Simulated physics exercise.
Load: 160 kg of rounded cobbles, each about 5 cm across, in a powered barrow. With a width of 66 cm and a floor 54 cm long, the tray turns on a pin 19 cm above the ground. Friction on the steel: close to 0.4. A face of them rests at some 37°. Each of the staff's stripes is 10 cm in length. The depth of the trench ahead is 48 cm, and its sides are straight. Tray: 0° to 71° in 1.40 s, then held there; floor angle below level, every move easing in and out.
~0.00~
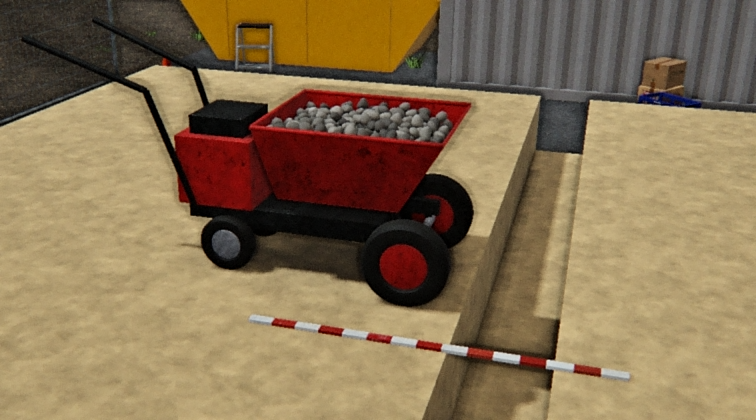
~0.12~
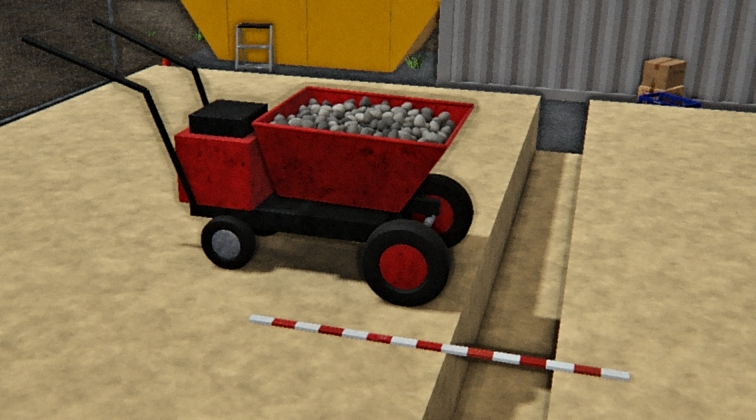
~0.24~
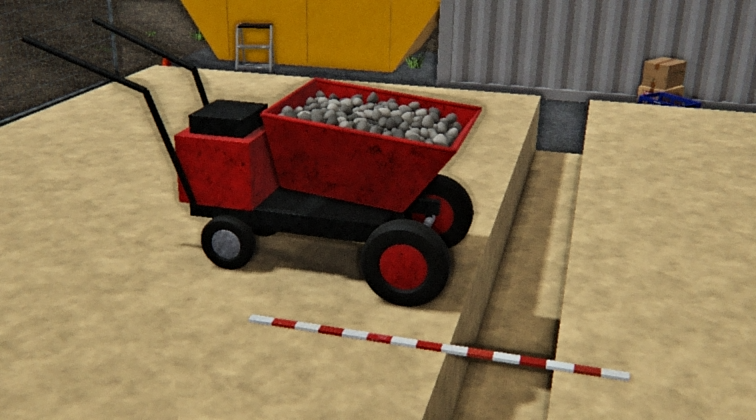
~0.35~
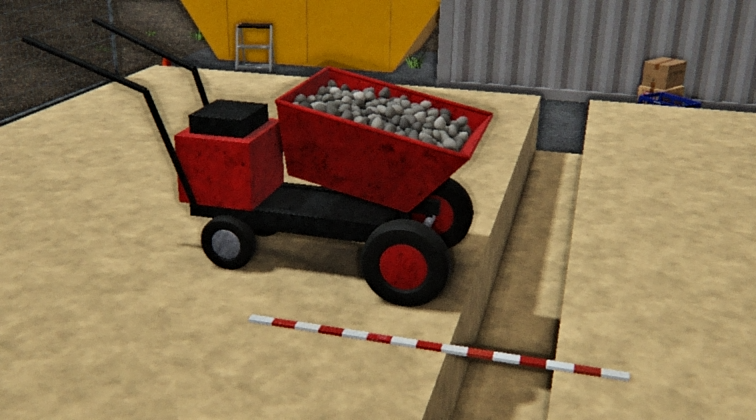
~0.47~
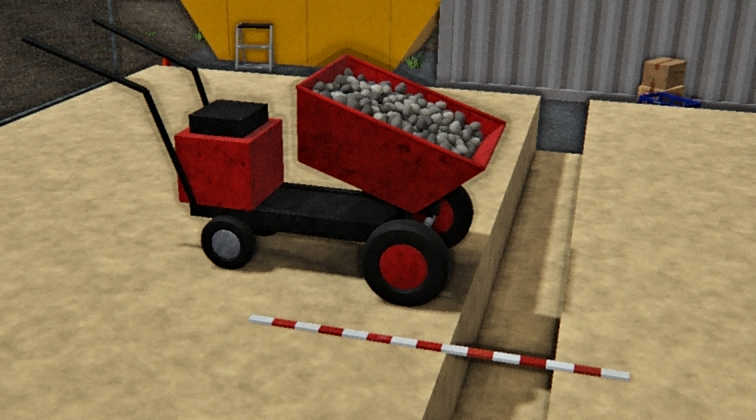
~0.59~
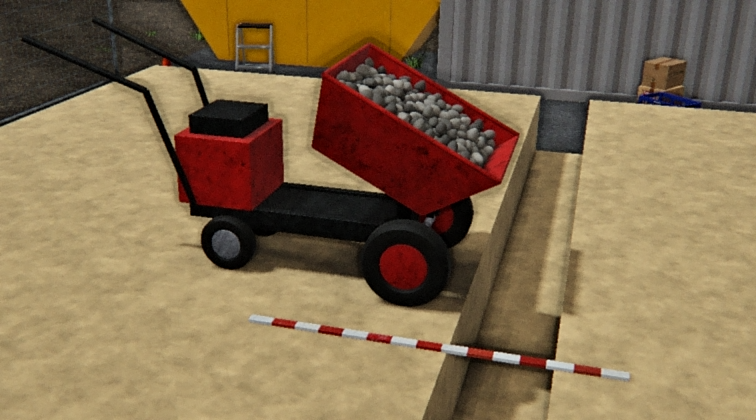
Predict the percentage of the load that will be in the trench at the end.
Predicted: Roughly 41 %.
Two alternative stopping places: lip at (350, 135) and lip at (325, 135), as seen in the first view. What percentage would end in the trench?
From the first spot near 90, from the second near 75 per cent.
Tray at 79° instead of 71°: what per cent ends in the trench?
Roughly 40%.
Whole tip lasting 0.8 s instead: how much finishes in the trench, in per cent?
Then some 35 per cent would.
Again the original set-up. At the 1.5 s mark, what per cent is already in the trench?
Roughly 5 percent of the load.
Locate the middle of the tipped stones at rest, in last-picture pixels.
(584, 291).
After 1.0 s the floor is at 60°; 100 % in the tray; the foremost stones are at (550, 233).
After 1.5 s the floor is at 71°; 63 % in the tray, 4 % in the trench, 33 % past the trench; the foremost stones are at (676, 317).
After 1.9 s the floor is at 71°; 38 % in the tray, 10 % in the trench, 52 % past the trench; the foremost stones are past the picture's edge.
After 3.8 s the floor is at 71°; 6 % in the tray, 41 % in the trench, 53 % past the trench; the foremost stones are past the picture's edge.
